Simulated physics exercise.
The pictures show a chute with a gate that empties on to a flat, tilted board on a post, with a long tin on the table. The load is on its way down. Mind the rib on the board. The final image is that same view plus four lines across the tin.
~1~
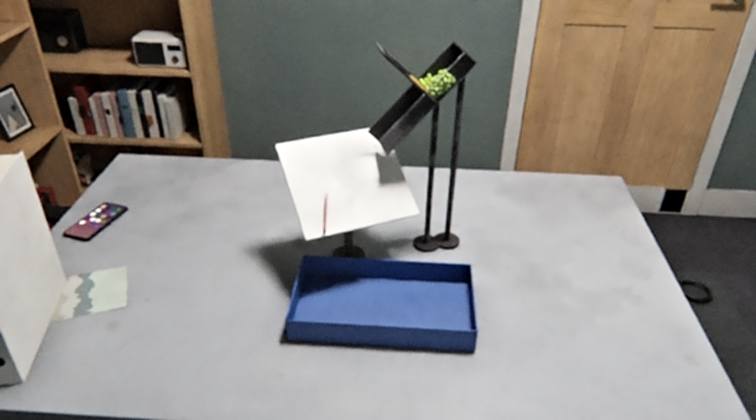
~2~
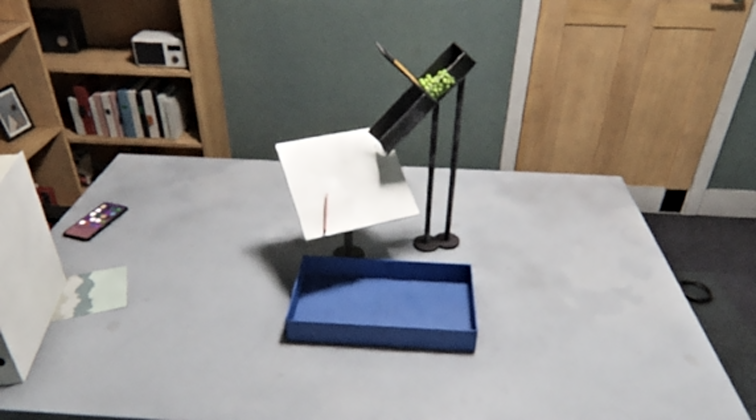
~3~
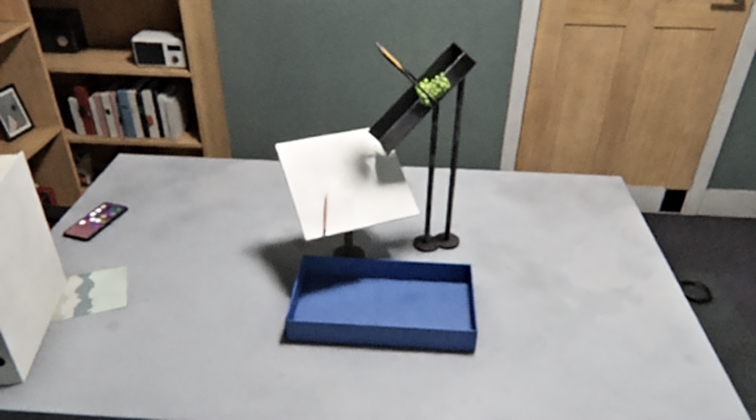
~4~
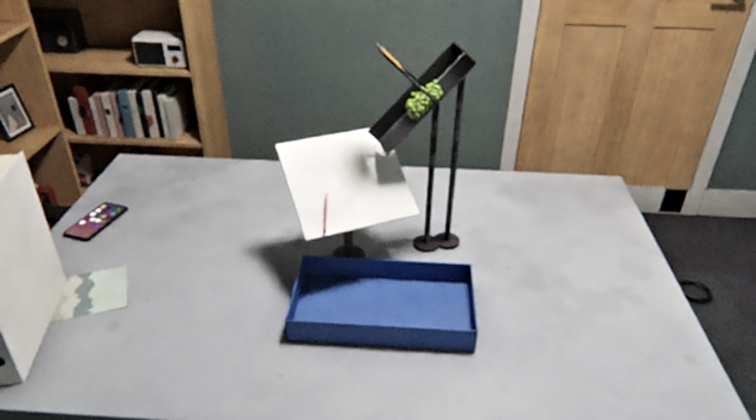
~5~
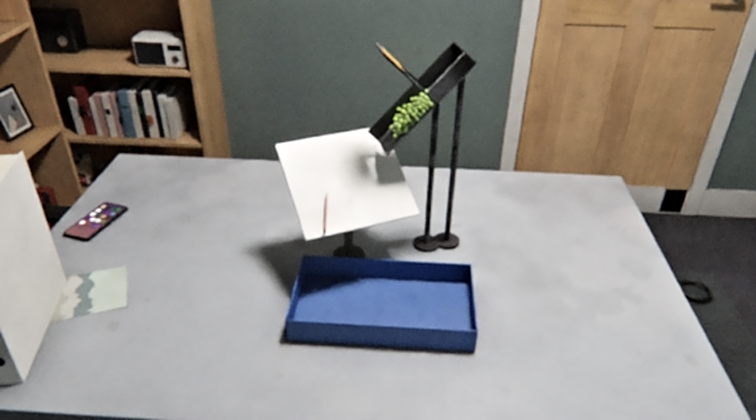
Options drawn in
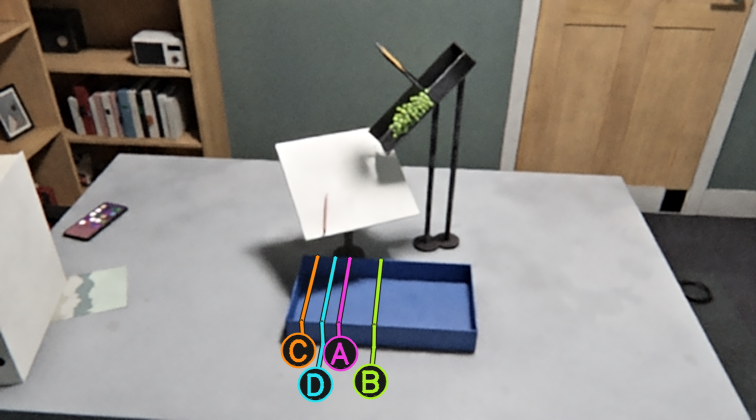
Small green peas sliding down a sloping black chute above a tilted white board and an empty blue tray on a grey table.
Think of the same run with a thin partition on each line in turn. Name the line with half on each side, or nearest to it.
A.
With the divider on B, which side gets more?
The left side.
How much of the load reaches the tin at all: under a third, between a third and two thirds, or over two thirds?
Over two thirds.
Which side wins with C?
The right side.
On the marked copy, line A crosses the front rim at (338, 323); line B crosses the front rim at (374, 325); line C crosses the front rim at (301, 321); line D crosses the front rim at (322, 322).
With A, of what is caught, close to half on the left of the divider, close to half on the right.
With B, of what is caught, all but a few on the left of the divider, a small share on the right.
With C, of what is caught, a small share on the left of the divider, all but a few on the right.
With D, of what is caught, a small share on the left of the divider, the bulk on the right.
